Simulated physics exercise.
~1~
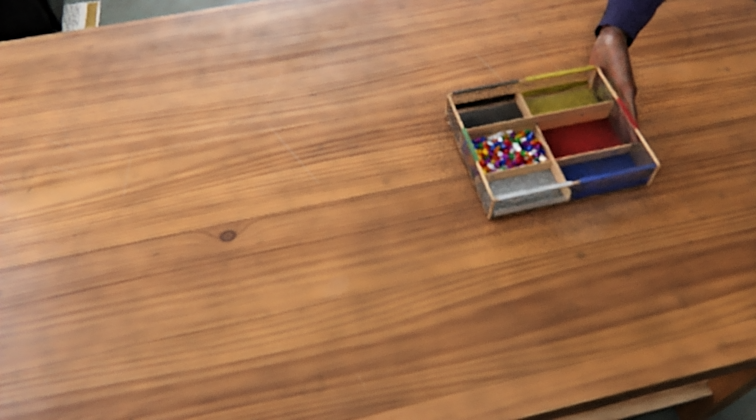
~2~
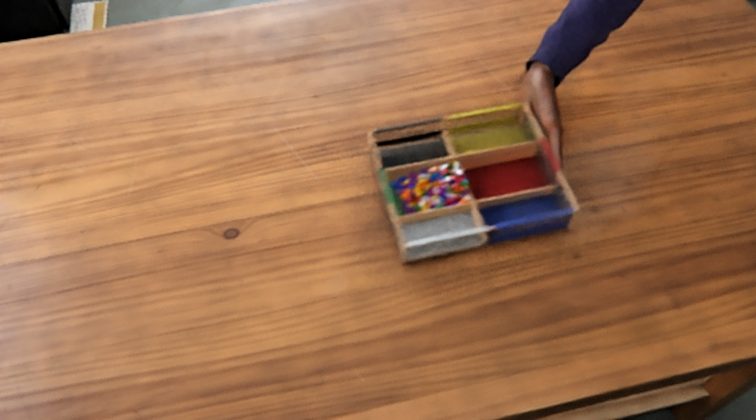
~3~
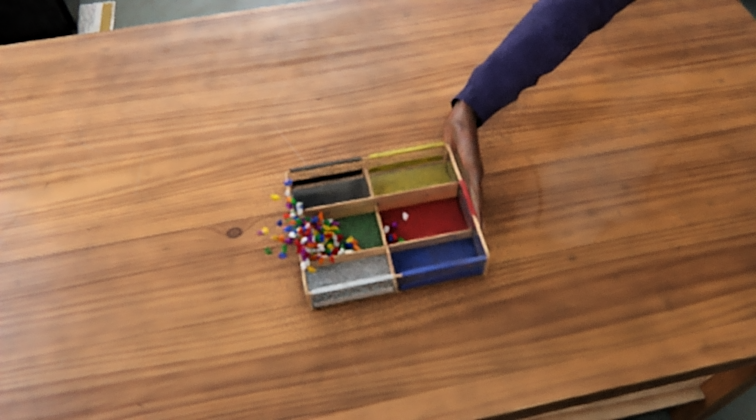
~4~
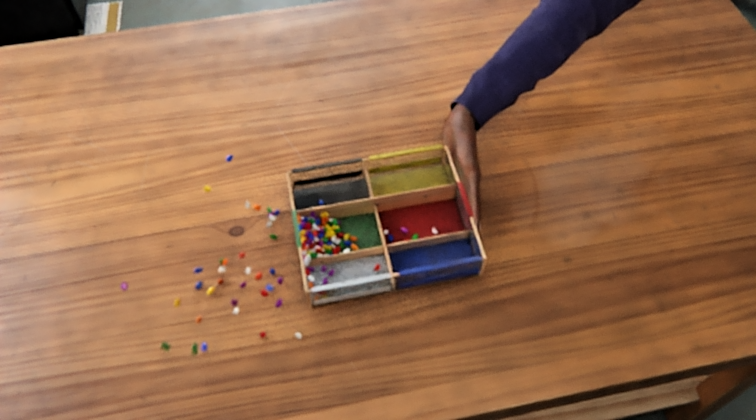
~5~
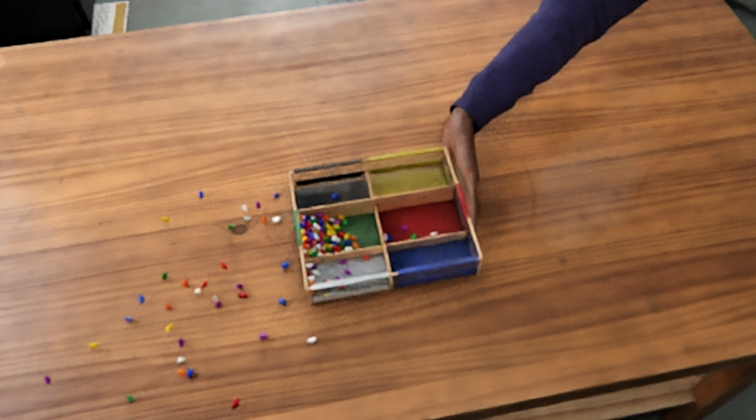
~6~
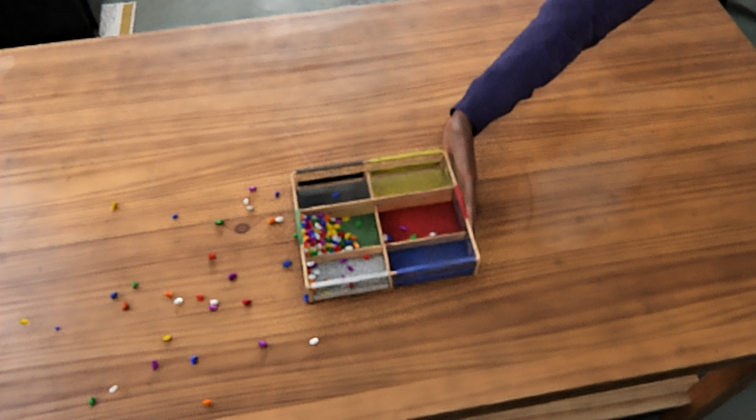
A hand in a dark blue sleeve slid a divided wooden tray left and toward the viewer across a table, then stopped, and colorful beans flew out, leaving many in the green compartment, a few in others, and the rest scattered on the tabletop.
